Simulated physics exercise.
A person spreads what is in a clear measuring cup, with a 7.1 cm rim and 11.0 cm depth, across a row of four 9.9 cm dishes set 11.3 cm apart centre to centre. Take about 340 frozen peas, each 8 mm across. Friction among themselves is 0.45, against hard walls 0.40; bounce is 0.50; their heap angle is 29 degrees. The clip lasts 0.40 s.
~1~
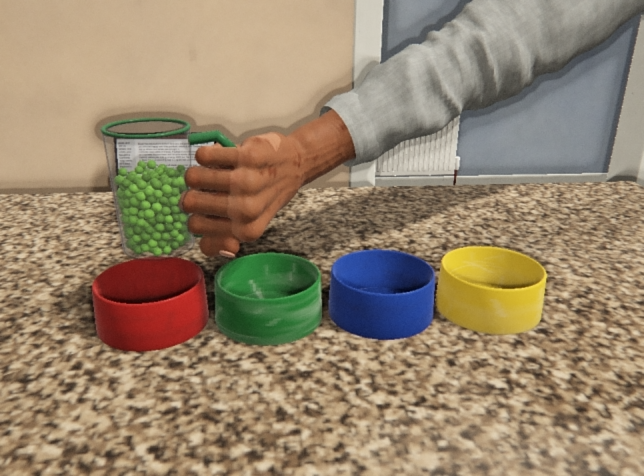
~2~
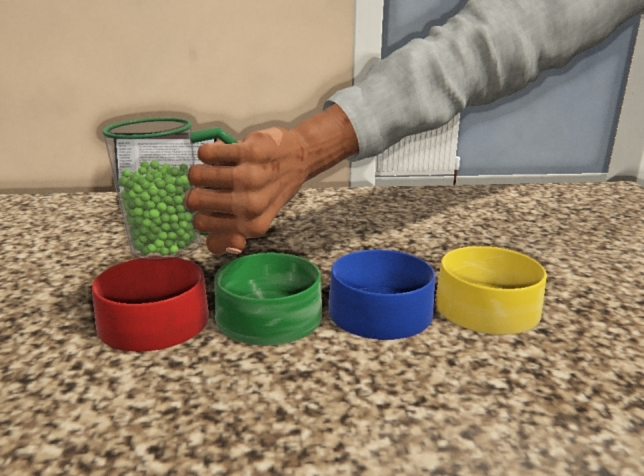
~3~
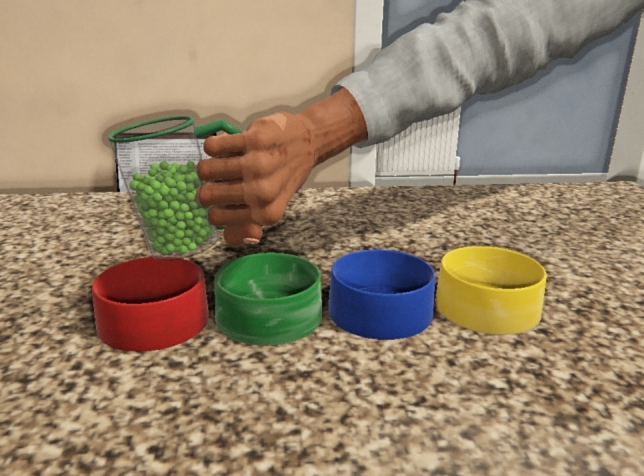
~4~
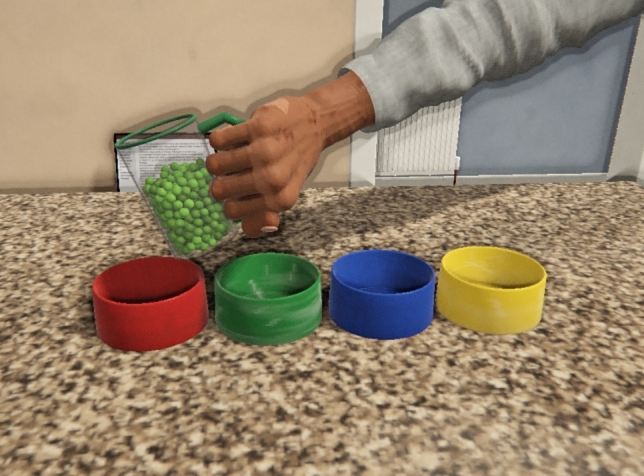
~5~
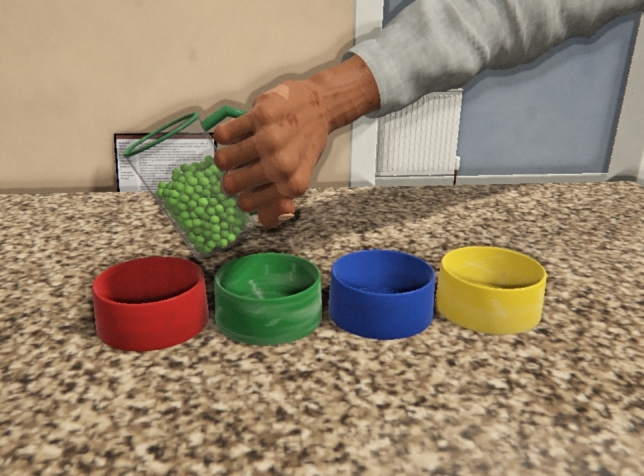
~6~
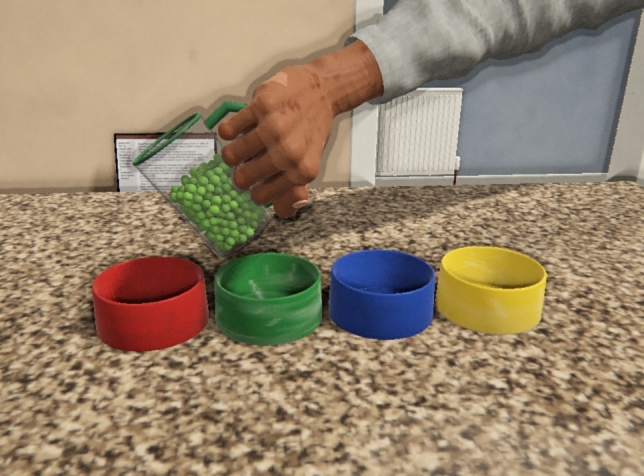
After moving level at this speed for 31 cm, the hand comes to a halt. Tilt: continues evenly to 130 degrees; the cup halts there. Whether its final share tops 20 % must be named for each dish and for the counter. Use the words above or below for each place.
Red dish: Below; blue dish: Below; green dish: Above; yellow dish: Below; counter: Below.
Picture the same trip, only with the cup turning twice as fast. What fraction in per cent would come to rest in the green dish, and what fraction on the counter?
Result - green dish: 50; counter: 30.
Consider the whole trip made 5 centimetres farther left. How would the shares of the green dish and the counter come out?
Green: 80, counter: 10.
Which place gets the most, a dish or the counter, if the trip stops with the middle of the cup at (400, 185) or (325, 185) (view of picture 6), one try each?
Top receivers, in order: Green and green.
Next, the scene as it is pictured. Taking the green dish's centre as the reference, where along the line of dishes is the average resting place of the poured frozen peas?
Around 1 cm away, toward the right-hand end.
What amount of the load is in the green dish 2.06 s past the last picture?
Estimate to date: Some 85 %.
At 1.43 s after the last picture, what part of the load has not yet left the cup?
Roughly 0 %.
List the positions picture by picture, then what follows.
Cup at (153, 189), tilt 0 degrees, lip at (104, 128), moved 0.0 cm; middle of the pieces at (157, 210); red dish at (149, 279); green dish at (268, 275); blue dish at (383, 271); yellow dish at (493, 267), in the first frame.
Cup at (157, 189), tilt 3 degrees, lip at (106, 130), moved 0.4 cm; middle of the pieces at (162, 209), in the second frame.
Cup at (169, 189), tilt 10 degrees, lip at (111, 136), moved 1.4 cm; middle of the pieces at (176, 209), in the third frame.
Cup at (182, 189), tilt 18 degrees, lip at (118, 144), moved 2.5 cm; middle of the pieces at (191, 207), in the fourth frame.
Cup at (195, 188), tilt 26 degrees, lip at (126, 153), moved 3.6 cm; middle of the pieces at (206, 206), in the fifth frame.
Cup at (207, 188), tilt 35 degrees, lip at (135, 162), moved 4.8 cm; middle of the pieces at (221, 204); red dish at (149, 279); green dish at (268, 275); blue dish at (383, 271); yellow dish at (493, 267), in the sixth frame.
Then, 0.86 s after the last picture, tilt 124 degrees; cup holds 65 %, green 35 %.
Then, 1.43 s after the last picture, tilt 130 degrees; cup holds 0 %, blue 5 %, green 85 %.
Then, 2.06 s after the last picture, tilt 130 degrees; cup holds 0 %, blue 5 %, green 85 %.
In the end, red 0 %, blue 5 %, green 85 %, yellow 0 %, counter 10 %.
